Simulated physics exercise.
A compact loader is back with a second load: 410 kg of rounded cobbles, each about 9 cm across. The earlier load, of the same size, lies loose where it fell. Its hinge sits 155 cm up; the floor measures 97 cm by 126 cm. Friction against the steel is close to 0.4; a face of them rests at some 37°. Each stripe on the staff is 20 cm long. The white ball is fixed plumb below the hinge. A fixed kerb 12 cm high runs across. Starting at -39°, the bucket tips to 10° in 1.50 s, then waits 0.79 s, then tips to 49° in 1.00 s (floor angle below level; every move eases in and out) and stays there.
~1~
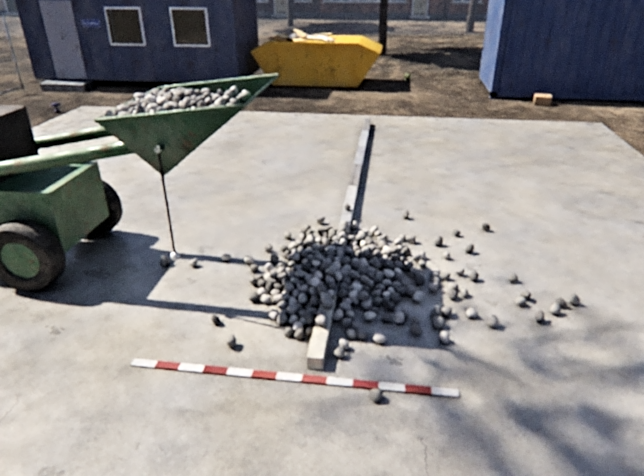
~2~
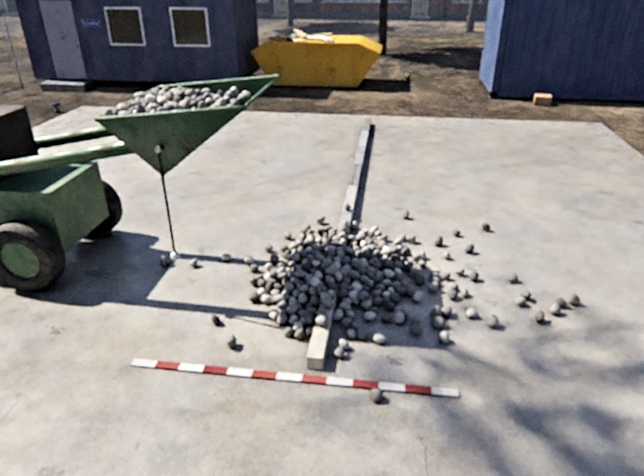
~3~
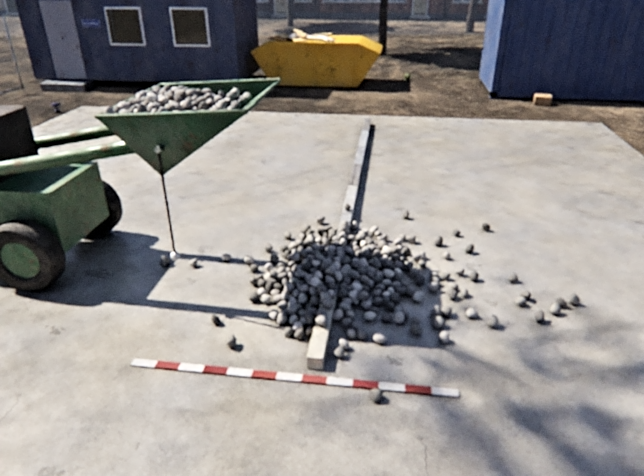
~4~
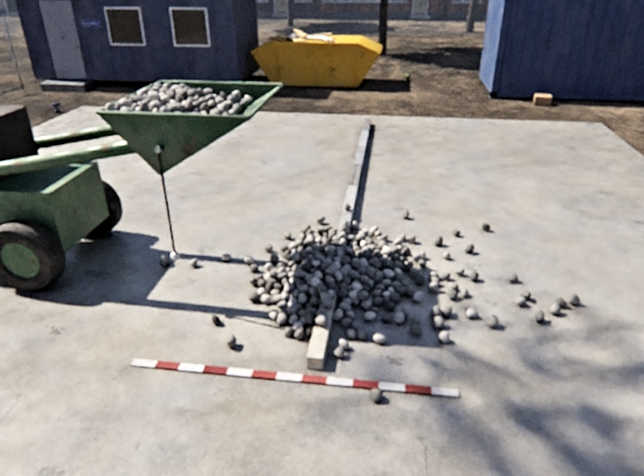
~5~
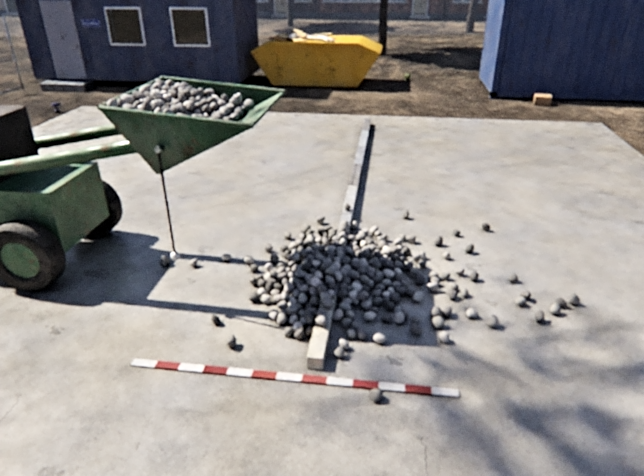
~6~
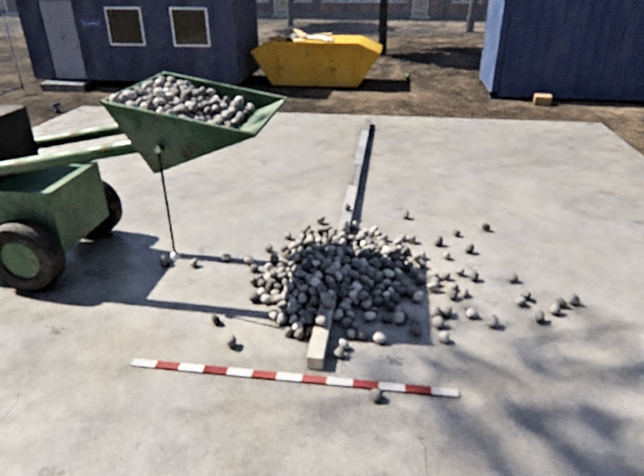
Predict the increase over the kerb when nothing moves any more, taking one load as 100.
Close to 3 parts in a hundred.
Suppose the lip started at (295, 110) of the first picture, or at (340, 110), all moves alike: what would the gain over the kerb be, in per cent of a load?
Near 35 per cent from the first place, 85 from the second.
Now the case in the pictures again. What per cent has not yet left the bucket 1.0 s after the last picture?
About 100 per cent.
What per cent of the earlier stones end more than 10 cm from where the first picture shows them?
About 5 per cent.
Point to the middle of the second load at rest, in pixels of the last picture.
Near (279, 264).
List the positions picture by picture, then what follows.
In the first picture, the bucket is at -39°, its lip at (244, 106); the top of the load is at (191, 96). The earlier load is highest near (323, 268), 21 cm above ground level, 52 % on this side of the kerb, 48 % over the kerb.
The second picture shows lip at (245, 107), floor tilted -38°, highest stones at (180, 96).
The third picture shows lip at (247, 112), floor tilted -36°, highest stones at (167, 94).
In the fourth picture, the bucket is at -32°, its lip at (250, 118); the top of the load is at (160, 91).
In the fifth picture, the bucket is at -27°, its lip at (253, 126); the top of the load is at (160, 88).
The sixth picture shows lip at (255, 135), floor tilted -22°, highest stones at (162, 84).
Then, 0.5 s after the last picture the floor is at 2°; in per cent of one load, 100 in the bucket, 52 on this side of the kerb, 48 over the kerb; the foremost stones are at (533, 289).
Then, 1.0 s after the last picture the floor is at 10°; in per cent of one load, 100 in the bucket, 52 on this side of the kerb, 48 over the kerb; the foremost stones are at (533, 289).
Then, 3.1 s after the last picture the floor is at 49°; in per cent of one load, 0 in the bucket, 150 on this side of the kerb, 50 over the kerb; the foremost stones are at (533, 289).
Then, 5.9 s after the last picture the floor is at 49°; in per cent of one load, 0 in the bucket, 150 on this side of the kerb, 50 over the kerb; the foremost stones are at (533, 289). Net gain over the kerb, 3.
